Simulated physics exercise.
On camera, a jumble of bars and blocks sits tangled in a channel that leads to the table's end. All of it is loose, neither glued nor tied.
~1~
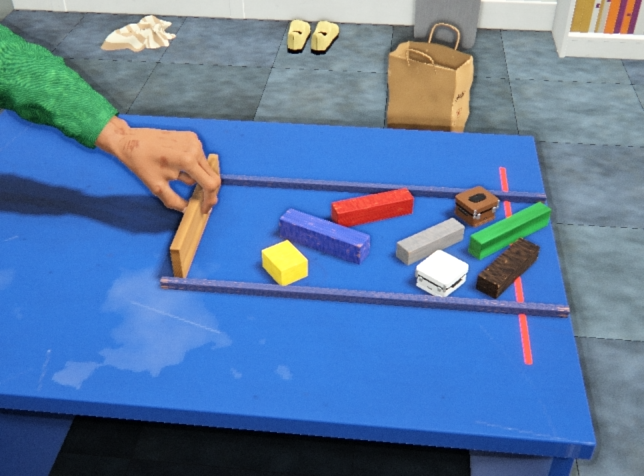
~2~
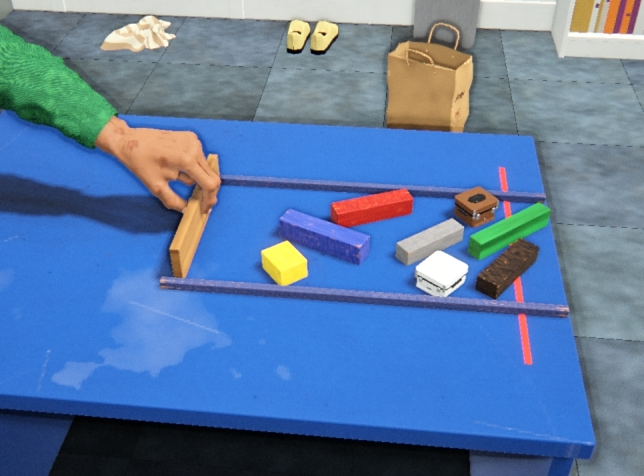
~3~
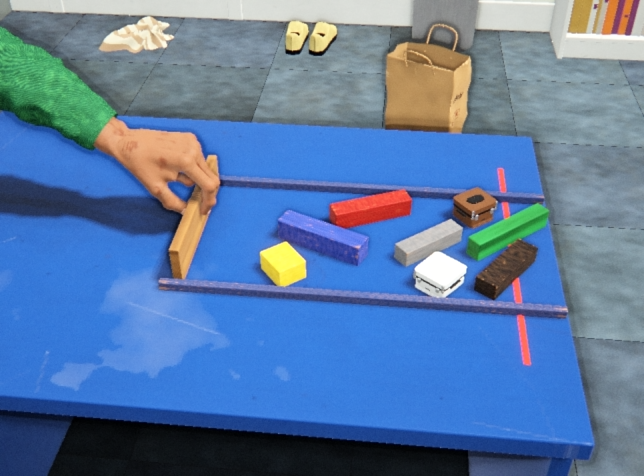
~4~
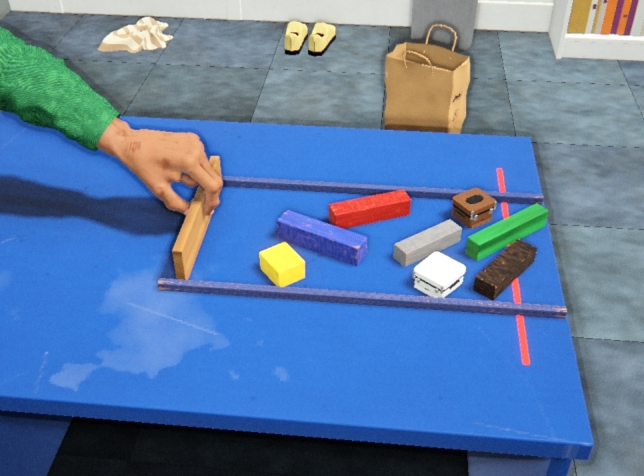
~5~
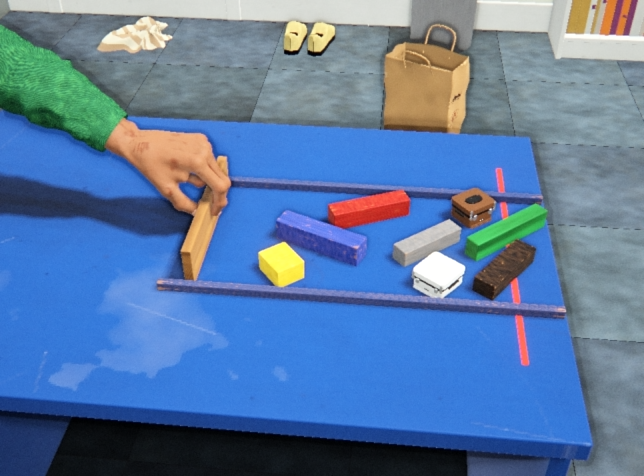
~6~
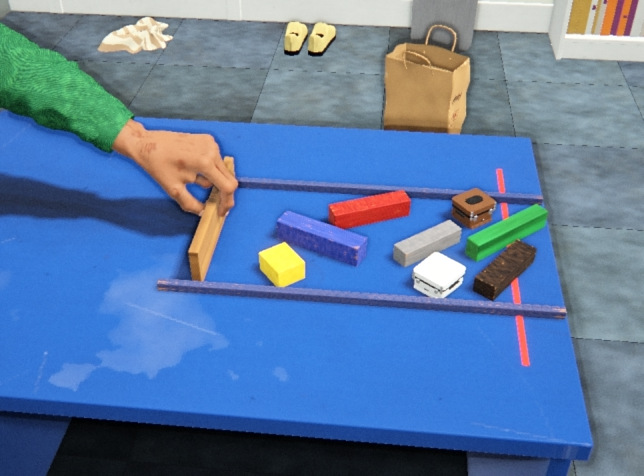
A hand in a green sleeve slides a wooden board slightly to the right between two rails on a blue table, while the loose colored bars and blocks ahead of it, some by a red line, stay still.
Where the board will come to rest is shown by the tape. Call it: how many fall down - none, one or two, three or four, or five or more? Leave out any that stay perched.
Call: Five or more fall down.
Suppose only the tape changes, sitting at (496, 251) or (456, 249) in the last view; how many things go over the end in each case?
Tallies in order: 4 and 1.
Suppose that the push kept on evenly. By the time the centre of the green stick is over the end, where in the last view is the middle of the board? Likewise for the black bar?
(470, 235) and (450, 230), more or less.
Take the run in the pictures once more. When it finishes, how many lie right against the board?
That comes to 3.
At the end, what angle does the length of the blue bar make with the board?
The angle is about 30 degrees.
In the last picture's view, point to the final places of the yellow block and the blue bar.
In the last picture the yellow block sits around (534, 290) and the blue bar around (547, 262).
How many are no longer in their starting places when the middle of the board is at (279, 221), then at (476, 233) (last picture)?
At first I count 2, and then 8.
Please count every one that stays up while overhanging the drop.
That would be 2.
Soon after, none off yet; green stick at rest near (507, 232); black bar at rest near (505, 269); brown case at rest near (473, 209).
Then, none off yet; green stick moving near (510, 233); black bar moved a little near (532, 273); brown case moved about its own width near (509, 208).
At rest, the number that fall off is five or more; fallen, grey bar, white case, brown case, black bar and green stick.
